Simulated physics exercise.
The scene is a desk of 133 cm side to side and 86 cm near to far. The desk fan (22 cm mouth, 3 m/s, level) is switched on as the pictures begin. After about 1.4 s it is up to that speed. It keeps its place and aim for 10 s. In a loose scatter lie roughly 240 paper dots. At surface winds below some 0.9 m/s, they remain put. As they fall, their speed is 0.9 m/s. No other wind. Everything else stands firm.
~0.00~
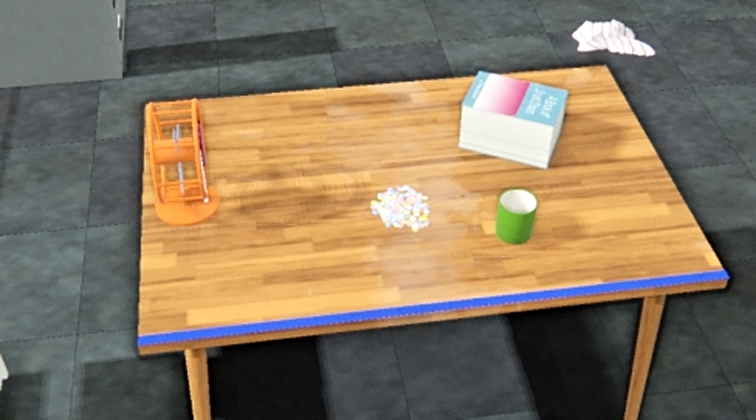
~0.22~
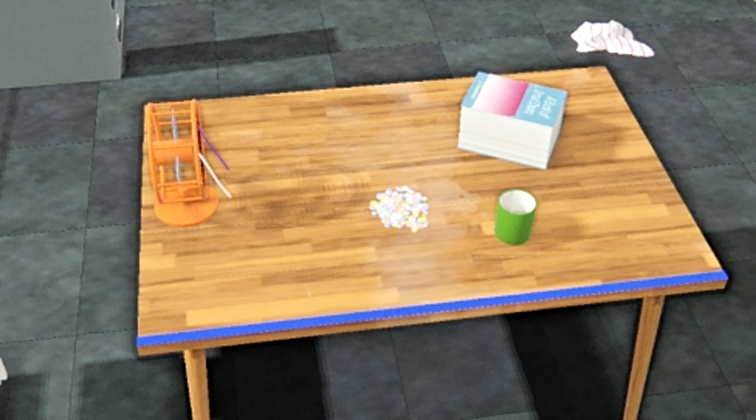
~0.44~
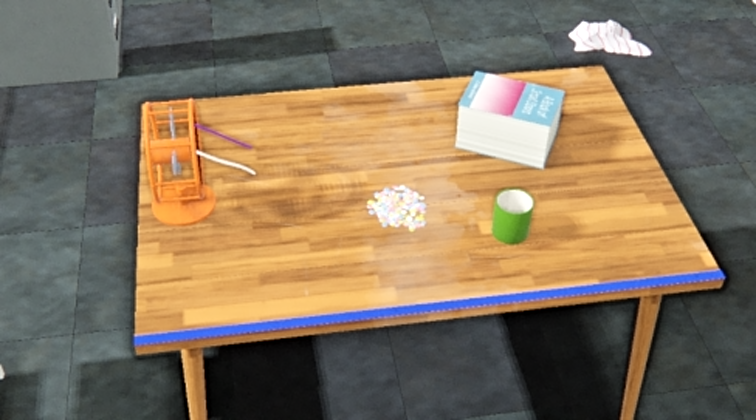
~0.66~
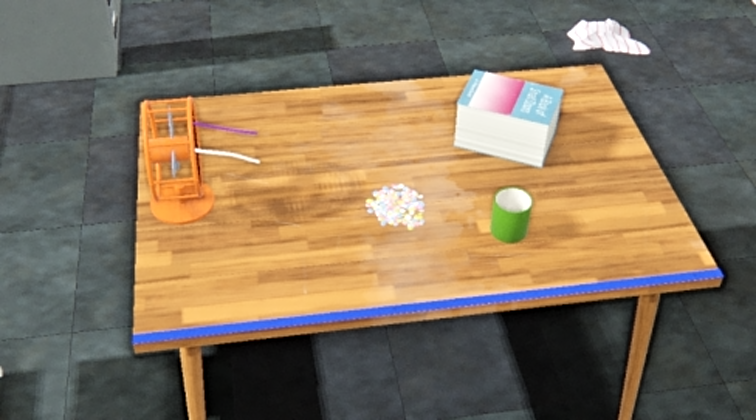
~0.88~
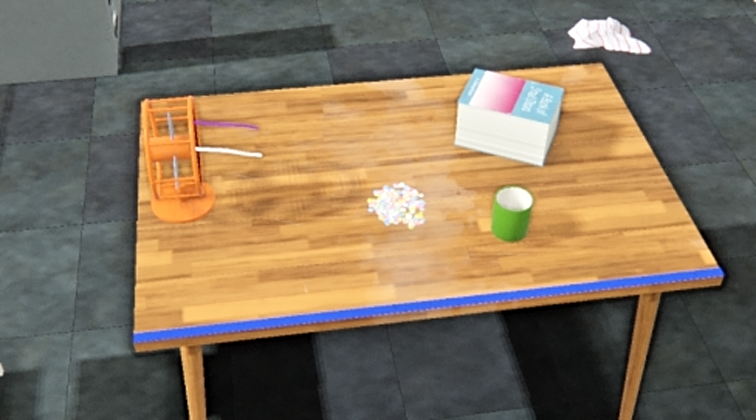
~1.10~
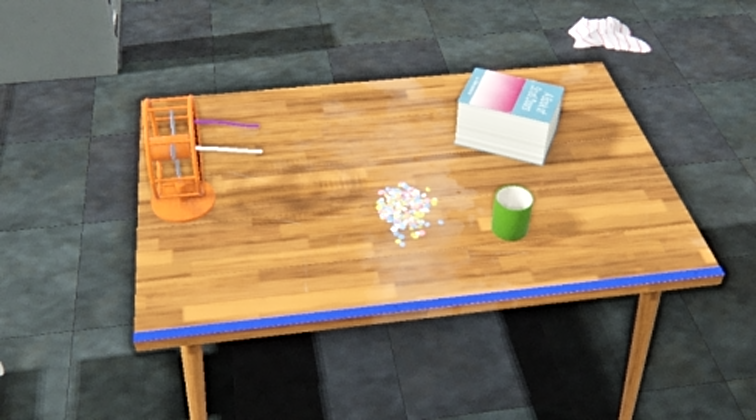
Two thin ribbons, one purple and one white, lift from beside the orange desk fan at the left of a wooden desk and stream out to the right. The pale paper dots lie still at first, then some shift and spread slightly rightward, while the books and green mug stay put.
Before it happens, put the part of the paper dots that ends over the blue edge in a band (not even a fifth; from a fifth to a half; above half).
Odds are the part over that edge will sit from twenty to fifty percent.
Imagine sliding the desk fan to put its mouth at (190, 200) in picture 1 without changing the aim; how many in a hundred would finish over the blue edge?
I'd put it at around 0 per cent.
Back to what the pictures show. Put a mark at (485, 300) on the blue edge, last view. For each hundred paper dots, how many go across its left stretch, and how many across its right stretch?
About 5 % left and 30 % right.
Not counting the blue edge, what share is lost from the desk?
I would say close to 40 %.
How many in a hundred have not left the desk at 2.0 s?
About 50 % remain.
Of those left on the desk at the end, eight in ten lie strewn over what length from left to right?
20 cm, give or take.
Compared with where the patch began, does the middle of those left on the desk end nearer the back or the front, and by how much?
Forward, some 20 cm.
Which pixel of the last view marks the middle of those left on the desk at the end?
(509, 259).
After 2.0 s the count stands so, 32 % are over the blue edge; the middle of those still in play is near (566, 215).
After 3.2 s the count stands so, 38 % are over the blue edge; the middle of those still in play is near (502, 251).
After 5.5 s the count stands so, 38 % are over the blue edge; the middle of those still in play is near (509, 258).
After 10.0 s, at the end, 38 % are over the blue edge; the middle of those still in play is near (509, 259).
